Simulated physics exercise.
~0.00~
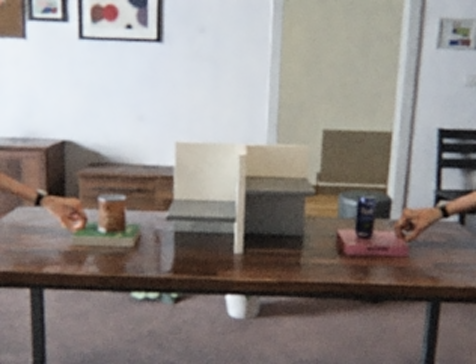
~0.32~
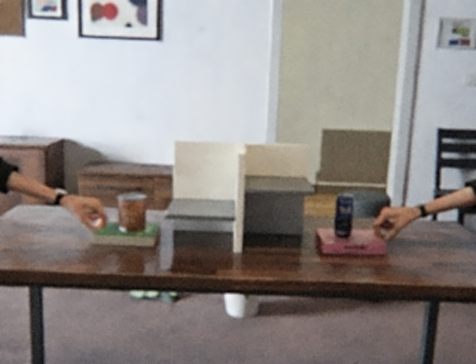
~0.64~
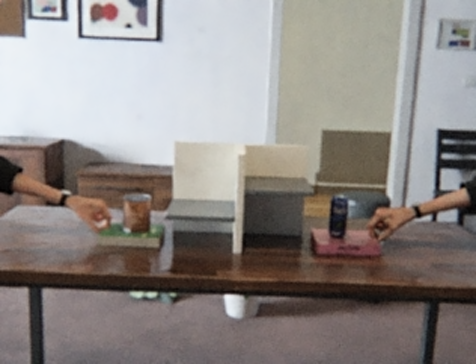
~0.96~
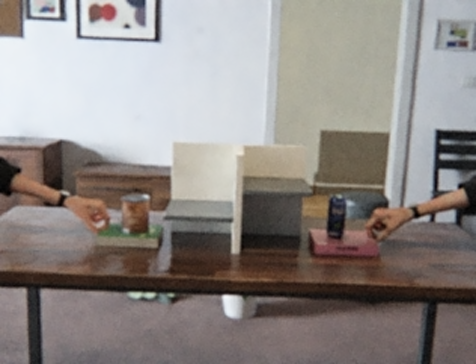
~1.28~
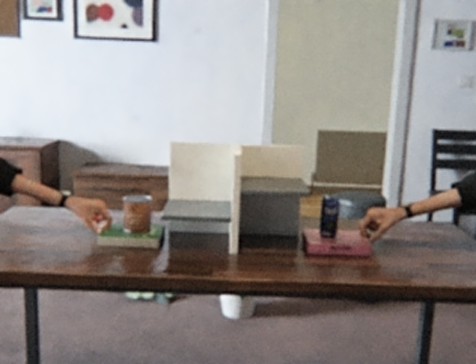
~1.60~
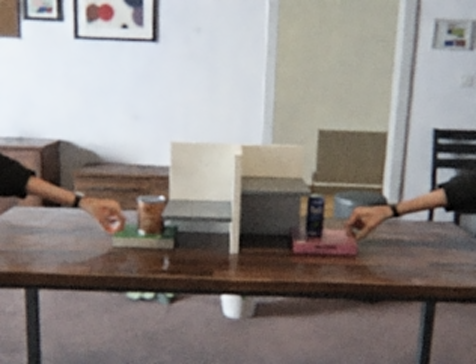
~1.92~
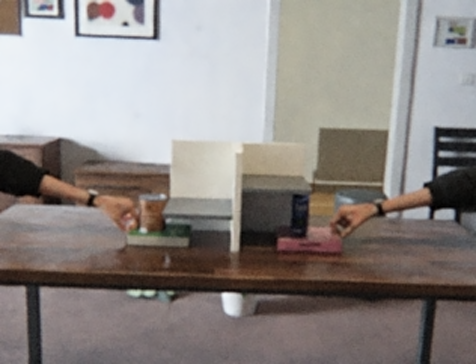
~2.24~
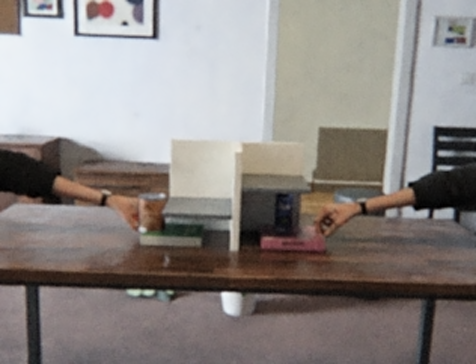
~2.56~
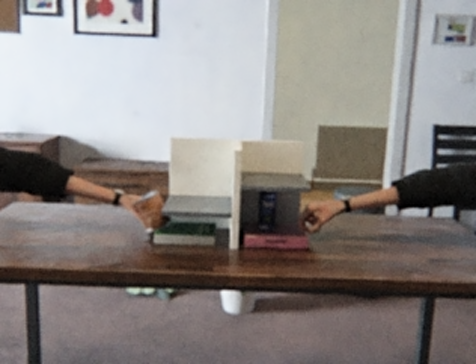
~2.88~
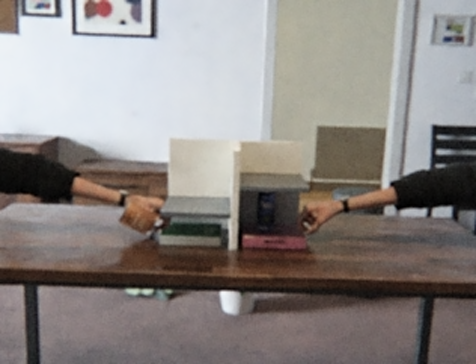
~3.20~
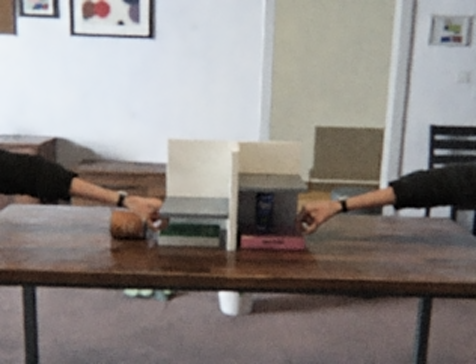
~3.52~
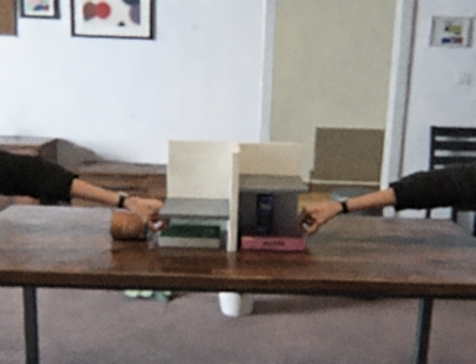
At first, two hands reach in from either side of a wooden table, the left one at a green book carrying an orange pot and the right one at a pink box carrying a dark blue can. Between them stands a pale divider with a gray shelf on each side, the left shelf lower. The hands slide both bases inward. The pot meets the lower shelf and stops while the book continues beneath it, and then it tips back. The can passes under the higher shelf. Finally, the pot lies on its side on the table, and the can stands upright on its box.
